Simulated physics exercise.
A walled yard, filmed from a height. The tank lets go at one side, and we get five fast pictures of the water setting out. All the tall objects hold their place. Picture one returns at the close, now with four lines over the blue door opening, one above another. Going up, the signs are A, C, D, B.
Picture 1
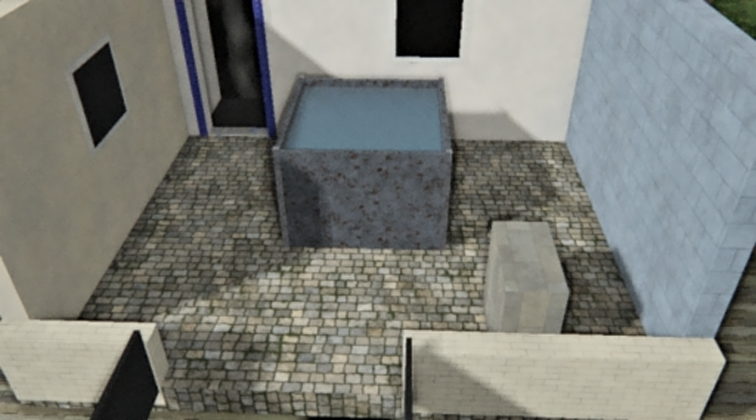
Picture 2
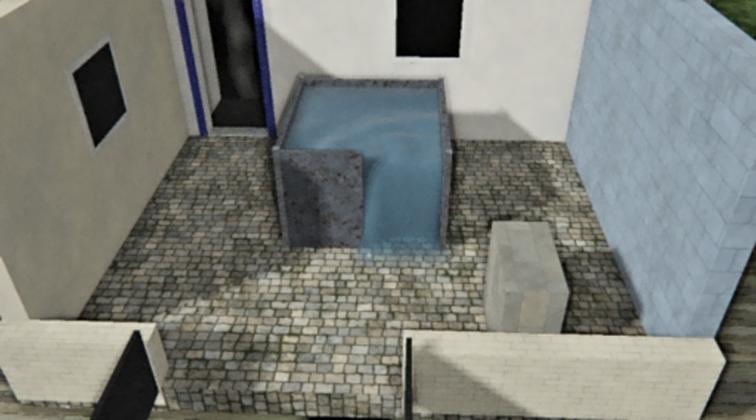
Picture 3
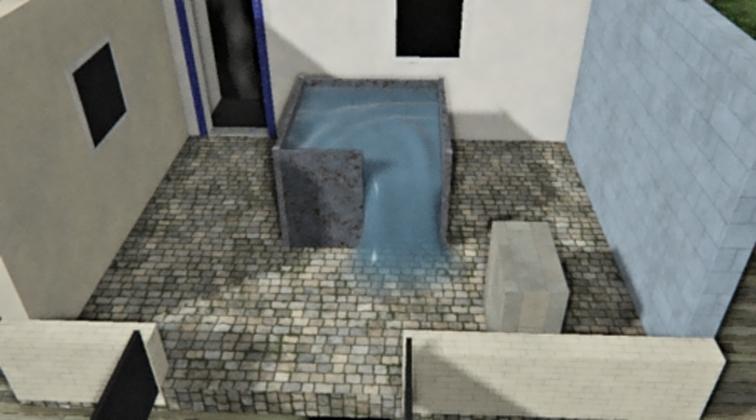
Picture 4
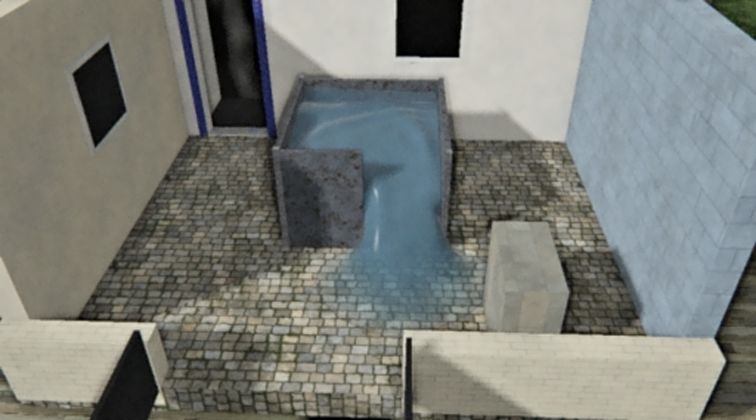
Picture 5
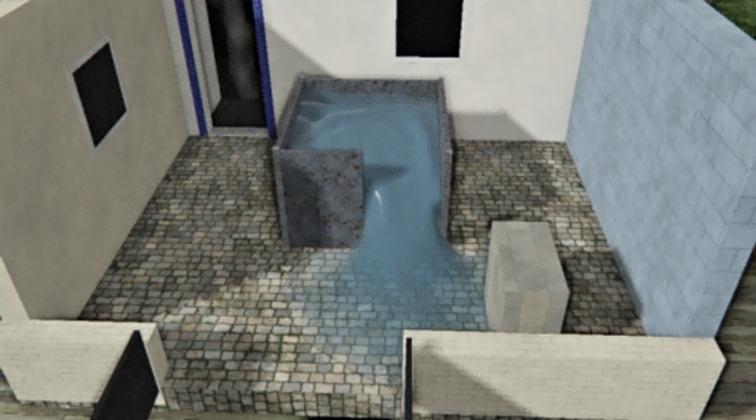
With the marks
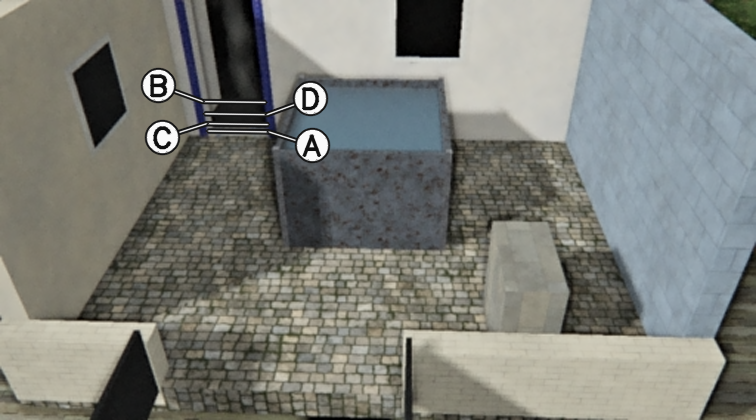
In this clip, a stone tank of still water stands in a walled, cobbled yard; the right part of its front disappears, and water pours through the gap and spreads forward across the paving beside a pale block.
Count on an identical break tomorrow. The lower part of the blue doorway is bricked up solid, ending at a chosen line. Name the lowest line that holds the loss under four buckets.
The limit is A.
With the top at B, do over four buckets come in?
No, not at all.
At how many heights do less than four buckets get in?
All four.
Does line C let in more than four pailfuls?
No, not at all.
On the marked copy, A at (238, 131); B at (233, 101); C at (237, 124); D at (235, 114); from the bottom up A, C, D, B.
Choosing A, a splash gets over, under a bucket.
Choosing B, nothing gets over.
Choosing C, nothing gets over.
Choosing D, nothing gets over.
